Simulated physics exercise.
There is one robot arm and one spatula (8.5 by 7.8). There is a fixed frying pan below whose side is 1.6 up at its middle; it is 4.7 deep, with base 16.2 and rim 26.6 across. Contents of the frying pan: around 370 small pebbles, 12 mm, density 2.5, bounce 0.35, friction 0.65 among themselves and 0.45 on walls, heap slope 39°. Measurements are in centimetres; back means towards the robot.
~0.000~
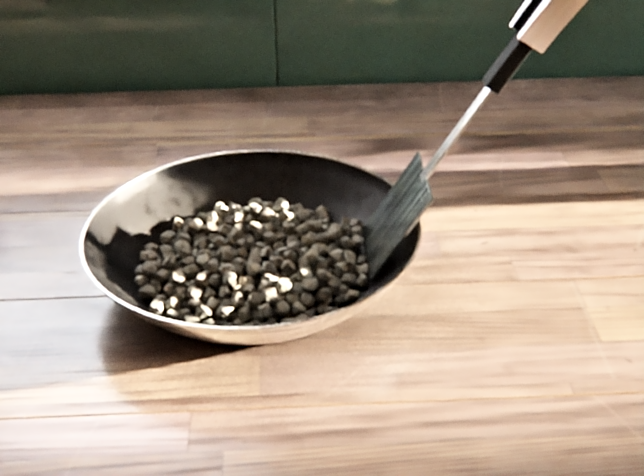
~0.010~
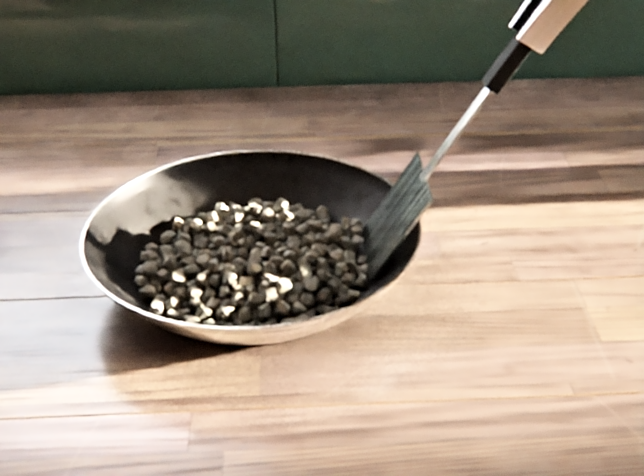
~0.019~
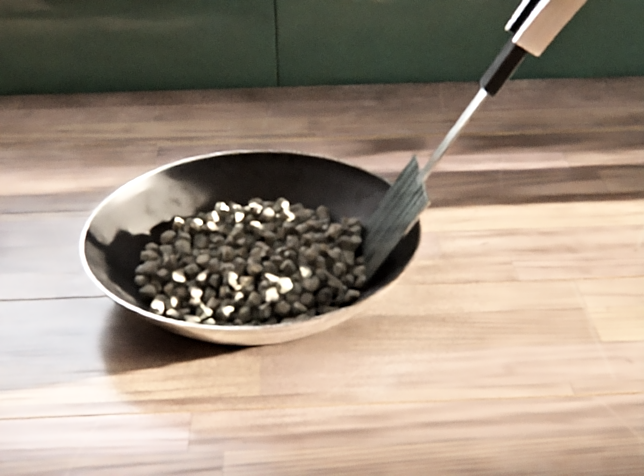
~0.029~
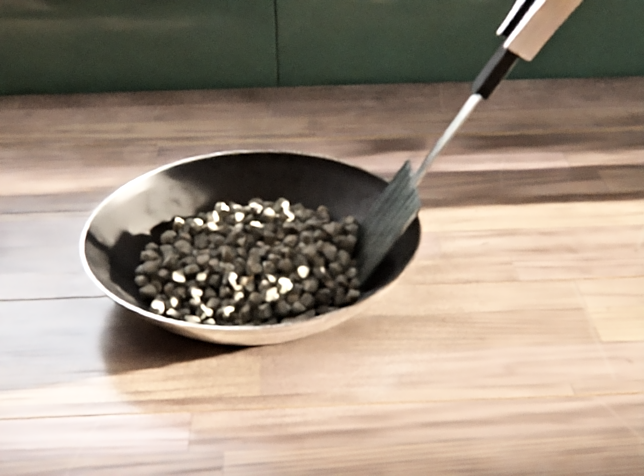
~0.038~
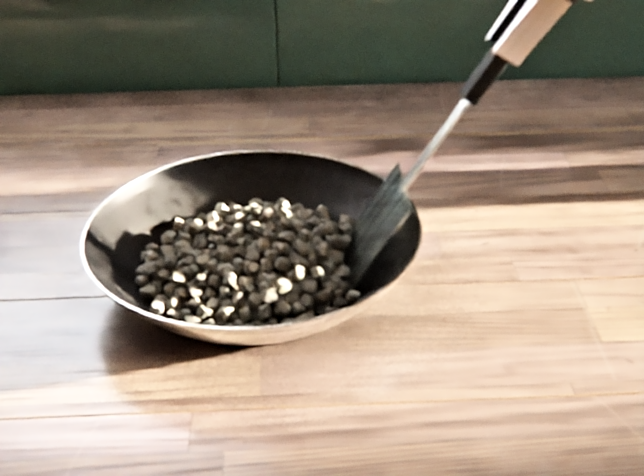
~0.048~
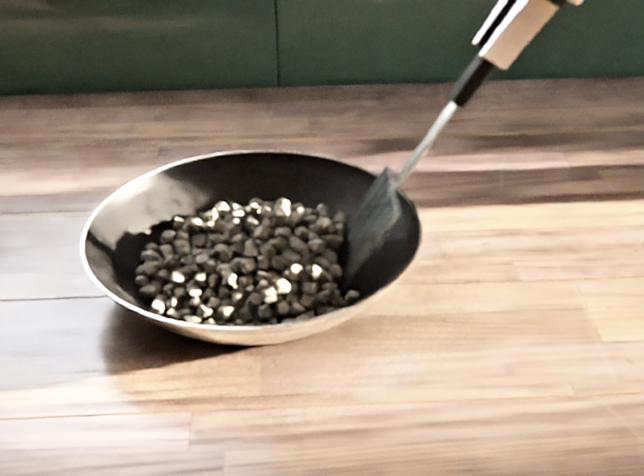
On a wooden counter before dark green panels, a frying pan holds a heap of small dark pebbles with a few pale ones, a spatula resting inside its right edge. The robot arm slides the spatula slowly a short way left against the heap, whose right side shifts slightly while the pan stays still.
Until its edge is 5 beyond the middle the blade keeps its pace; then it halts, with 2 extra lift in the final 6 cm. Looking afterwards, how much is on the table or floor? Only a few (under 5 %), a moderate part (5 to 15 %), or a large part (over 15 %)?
Only a few.
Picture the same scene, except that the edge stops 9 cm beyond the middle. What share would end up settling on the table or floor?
My guess would be around 35 per cent.
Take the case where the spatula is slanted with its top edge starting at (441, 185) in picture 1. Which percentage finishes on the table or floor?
Roughly 5 percent ends on the table or floor.
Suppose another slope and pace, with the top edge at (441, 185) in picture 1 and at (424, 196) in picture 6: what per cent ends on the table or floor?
Off the vessel, on the table or floor: Some 0 percent.
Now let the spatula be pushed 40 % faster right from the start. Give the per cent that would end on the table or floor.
Some 10 in a hundred.
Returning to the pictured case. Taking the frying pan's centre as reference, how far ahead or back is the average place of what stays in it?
It sits near 5.0 centimetres ahead of centre.
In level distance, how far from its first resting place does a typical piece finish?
Some 4 centimetres.
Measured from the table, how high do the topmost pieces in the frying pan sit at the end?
Height at rest: Roughly 6.0 cm.
After 0.09 s, sloping 58°, highest piece 12 above the table; 372 in the frying pan, 1 on the blade or in flight.
After 0.13 s, sloping 58°, highest piece 20 above the table; 372 in the frying pan, 1 on the blade or in flight.
After 0.35 s, sloping 58°, highest piece 30 above the table; 364 in the frying pan, 6 on the table or floor, 3 on the blade or in flight.
After 1.40 s, sloping 58°, highest piece 6 above the table; 363 in the frying pan, 10 on the table or floor.
In the end, 363 in the frying pan, 10 on the table or floor. That is 3 % on the table or floor.
